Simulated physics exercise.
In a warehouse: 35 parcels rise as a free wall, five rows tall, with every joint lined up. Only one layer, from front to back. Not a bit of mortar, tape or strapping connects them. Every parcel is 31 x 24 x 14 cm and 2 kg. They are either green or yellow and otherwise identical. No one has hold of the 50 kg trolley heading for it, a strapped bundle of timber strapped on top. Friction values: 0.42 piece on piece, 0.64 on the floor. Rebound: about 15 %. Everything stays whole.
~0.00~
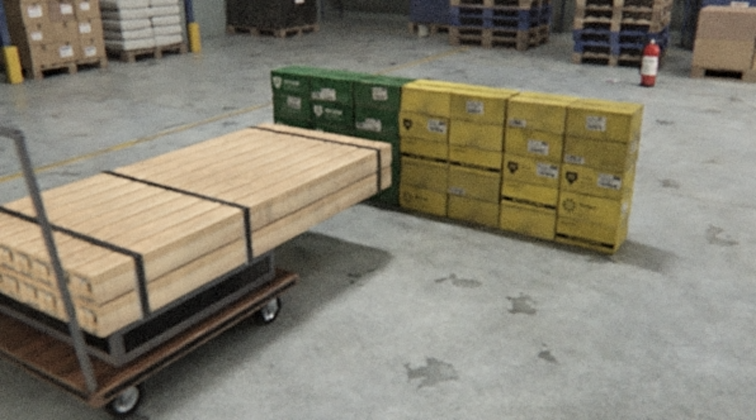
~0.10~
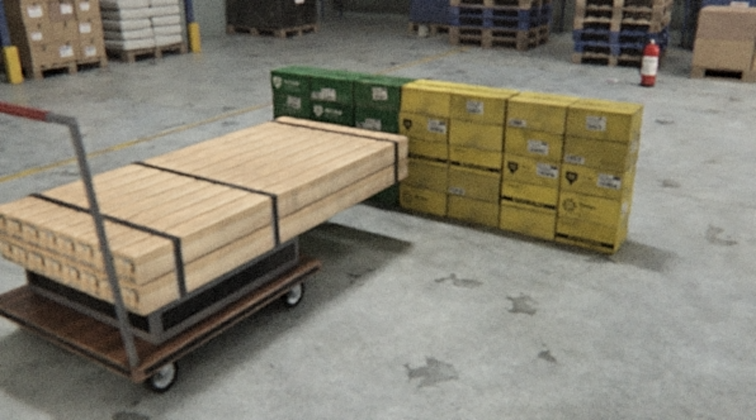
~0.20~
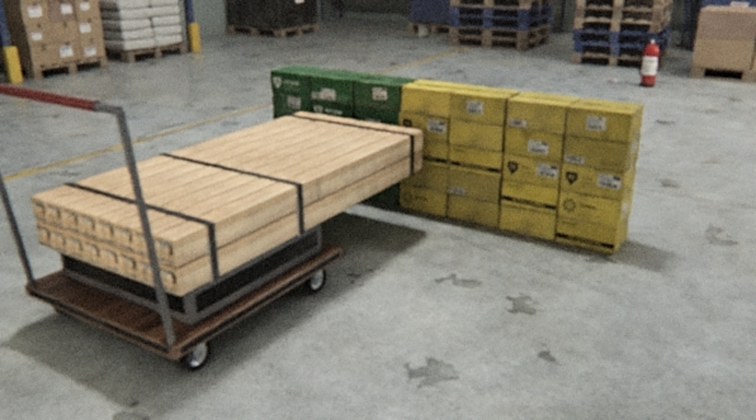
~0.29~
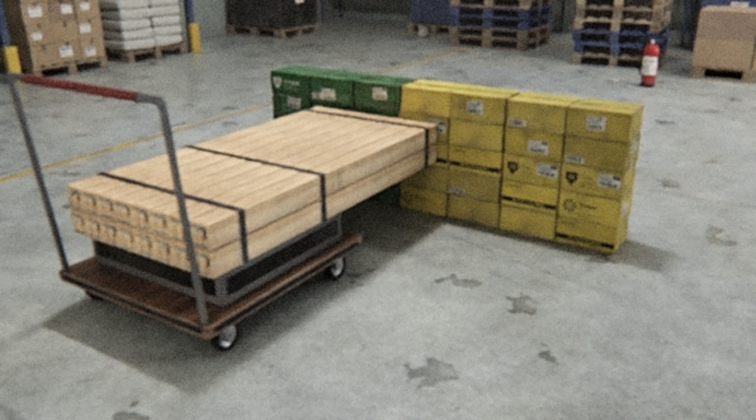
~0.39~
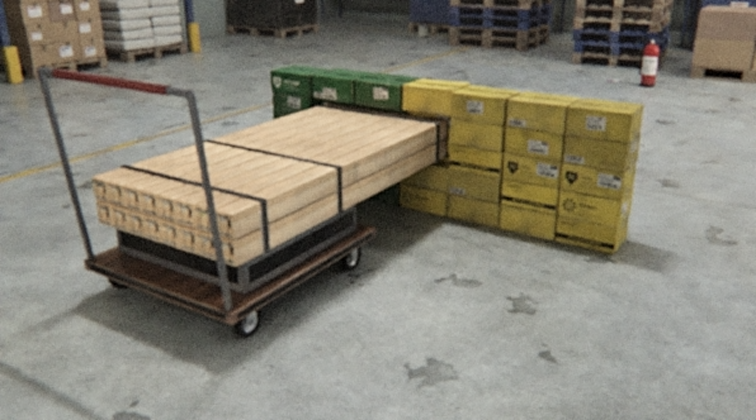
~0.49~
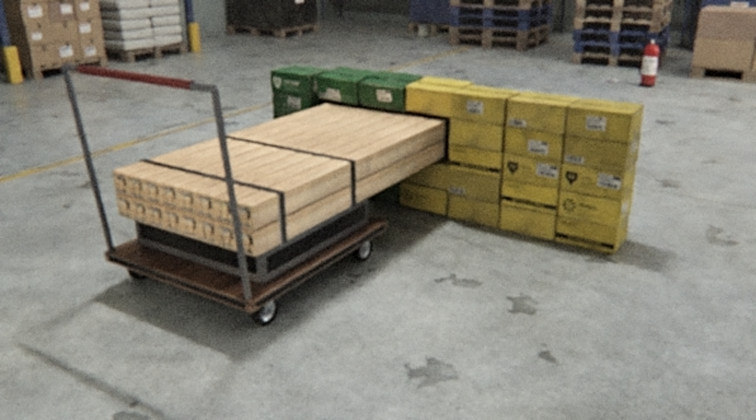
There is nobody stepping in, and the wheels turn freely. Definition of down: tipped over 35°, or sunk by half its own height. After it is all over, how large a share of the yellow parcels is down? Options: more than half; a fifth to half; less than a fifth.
Less than a fifth.
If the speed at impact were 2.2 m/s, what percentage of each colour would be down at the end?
You'd end up with green at 30 per cent down and yellow at 10 per cent.
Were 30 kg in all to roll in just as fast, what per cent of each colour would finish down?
Down at the end: Green 40 per cent, yellow 20 per cent.
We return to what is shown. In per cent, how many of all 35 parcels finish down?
The share is about 15 in a hundred.
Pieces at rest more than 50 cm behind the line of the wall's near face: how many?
Around 8 of them.
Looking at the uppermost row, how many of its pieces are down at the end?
The number is 0.
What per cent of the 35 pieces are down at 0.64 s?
At that moment 15 per cent.
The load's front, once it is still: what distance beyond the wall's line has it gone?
90 cm past it.
After 0.64 s, load 34 cm past the wall's line, still rolling; 2 of the 20 yellow parcels down (6 of 35 in all colours); top yellow parcel unmoved; top green parcel 31 mm lower.
After 1.04 s, load 67 cm past the wall's line, still rolling; 2 of the 20 yellow parcels down (6 of 35 in all colours); top yellow parcel unmoved; top green parcel 31 mm lower.
At rest (2.0 s), load 92 cm past the wall's line, stopped; 2 of the 20 yellow parcels down (6 of 35 in all colours); top yellow parcel unmoved; top green parcel 30 mm lower. That is 10 per cent. As the last picture would show them, middles, top yellow parcel near (543, 112), top green parcel near (445, 77).
